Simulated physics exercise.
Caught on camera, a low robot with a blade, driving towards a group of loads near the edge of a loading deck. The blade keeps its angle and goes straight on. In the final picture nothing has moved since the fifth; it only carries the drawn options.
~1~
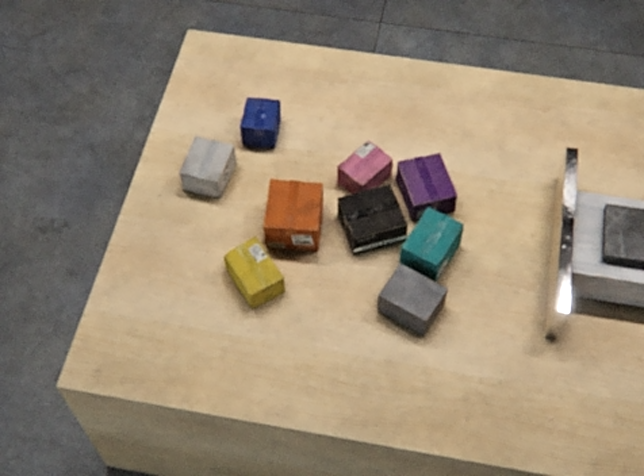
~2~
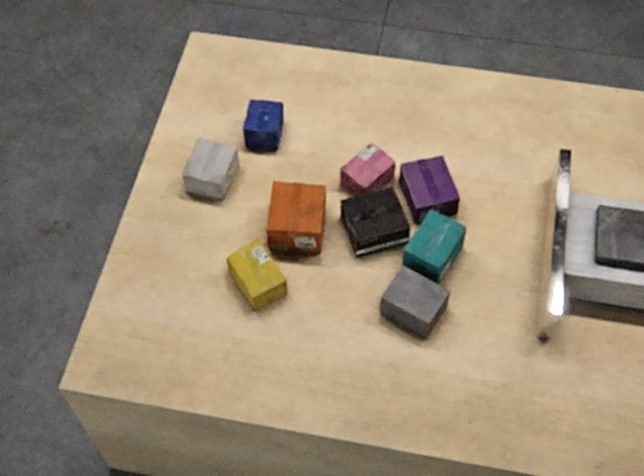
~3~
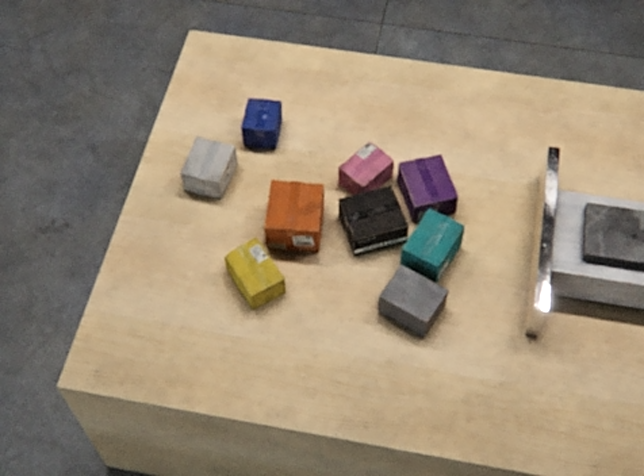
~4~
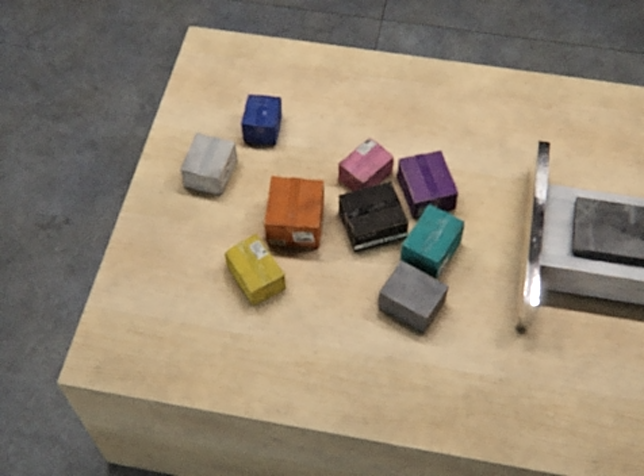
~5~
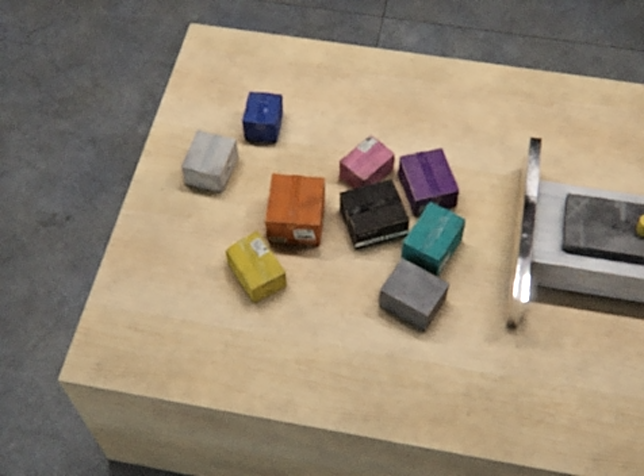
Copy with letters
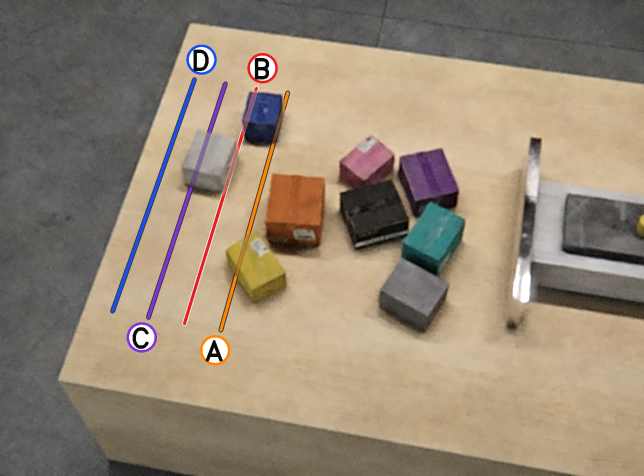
On a pale wooden platform, a metal blade on a low machine edging left towards nine small coloured boxes, which stay still.
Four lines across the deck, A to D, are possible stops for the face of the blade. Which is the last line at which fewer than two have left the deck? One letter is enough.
Line A.
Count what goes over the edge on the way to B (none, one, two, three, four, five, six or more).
By then, two.
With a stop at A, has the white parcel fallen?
No.
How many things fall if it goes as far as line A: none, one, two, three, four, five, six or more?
In all, none.
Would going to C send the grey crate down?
No.
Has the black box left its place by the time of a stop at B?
By then, yes.
On the marked copy, A at (257, 202); B at (223, 197); C at (190, 191); D at (157, 186).
Following A. Soon after the start, robot (502, 210); grey crate (378, 297); pink parcel (358, 165).
Later, robot (403, 195); white parcel (192, 153); orange parcel (201, 196).
In the end, robot (329, 184); orange parcel (133, 186); white parcel (166, 144); none fallen.
As for the rest, B drops two; C drops four; D drops four.
